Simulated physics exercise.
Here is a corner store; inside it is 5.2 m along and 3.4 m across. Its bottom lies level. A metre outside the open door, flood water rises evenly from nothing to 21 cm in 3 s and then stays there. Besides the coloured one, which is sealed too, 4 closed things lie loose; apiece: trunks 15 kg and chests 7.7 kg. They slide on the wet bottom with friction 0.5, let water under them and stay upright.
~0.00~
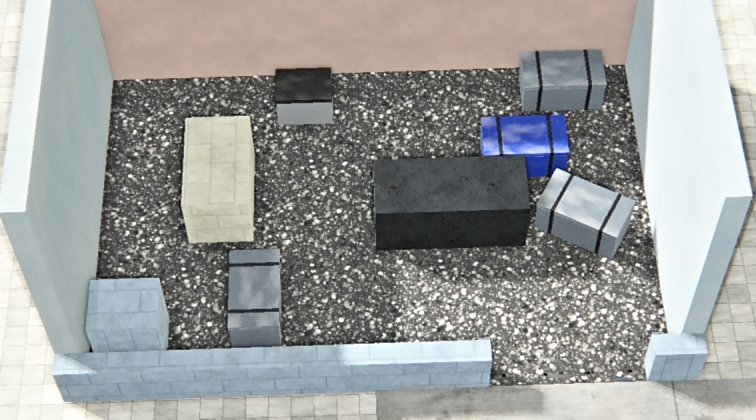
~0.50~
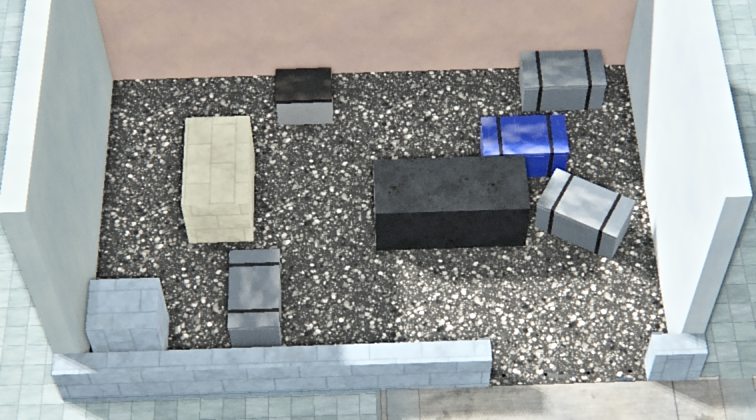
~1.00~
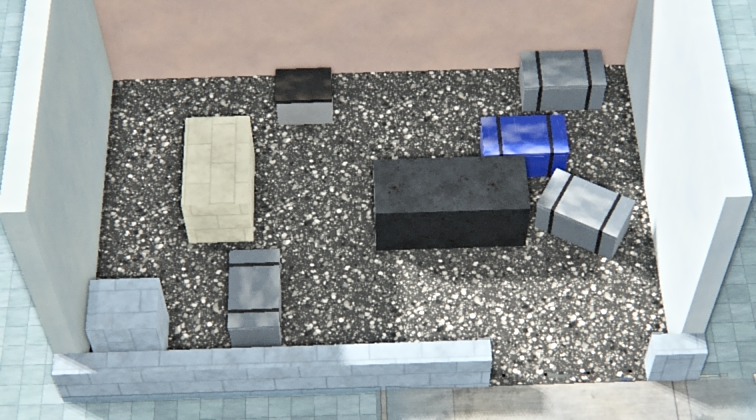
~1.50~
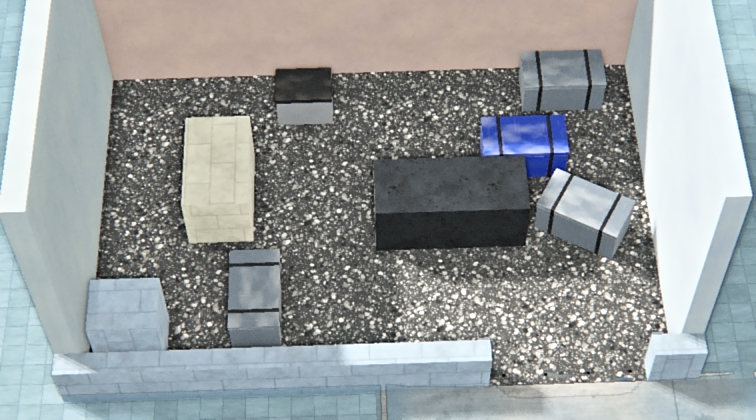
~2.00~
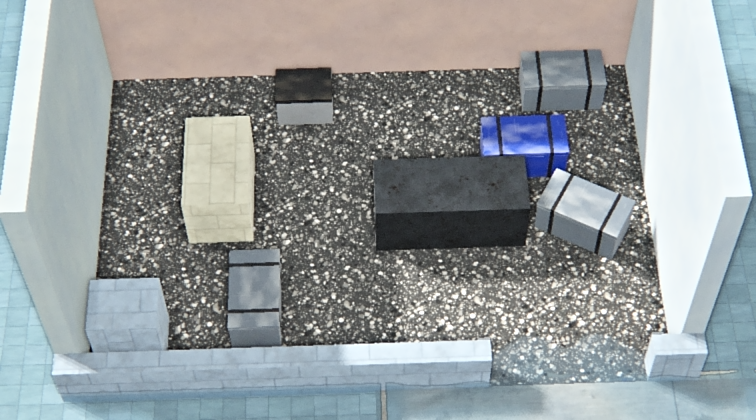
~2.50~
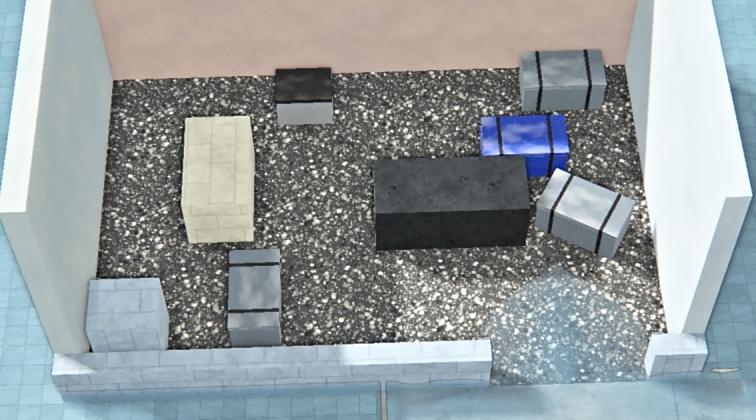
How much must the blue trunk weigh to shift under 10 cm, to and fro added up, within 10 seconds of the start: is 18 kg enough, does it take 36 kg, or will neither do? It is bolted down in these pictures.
For it, neither weight holds it.
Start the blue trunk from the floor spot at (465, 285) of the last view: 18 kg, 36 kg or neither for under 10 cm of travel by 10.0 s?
Neither holds.
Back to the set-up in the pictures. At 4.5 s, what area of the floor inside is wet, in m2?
Some 6.0 m2.
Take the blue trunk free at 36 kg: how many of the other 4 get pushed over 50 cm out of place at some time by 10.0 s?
That makes 4.
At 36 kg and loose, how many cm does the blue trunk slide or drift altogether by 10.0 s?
About 200 cm.
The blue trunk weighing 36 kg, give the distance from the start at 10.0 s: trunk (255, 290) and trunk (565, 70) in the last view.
In turn: 120 cm, 350 cm.
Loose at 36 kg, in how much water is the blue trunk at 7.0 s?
Roughly 8 cm.
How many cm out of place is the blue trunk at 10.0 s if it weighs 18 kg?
Roughly 250 cm.
After 3.5 s the blue trunk would be 1 cm from its start with 18 kg and 0 cm from its start with 36 kg; 1 cm of water round it then.
After 4.5 s the blue trunk would be 29 cm from its start with 18 kg and 8 cm from its start with 36 kg; 4 cm of water round it then.
After 7.0 s the blue trunk would be 116 cm from its start with 18 kg and 46 cm from its start with 36 kg; 8 cm of water round it then.
After 10.0 s the blue trunk would be 267 cm from its start with 18 kg and 188 cm from its start with 36 kg; 9 cm of water round it then.
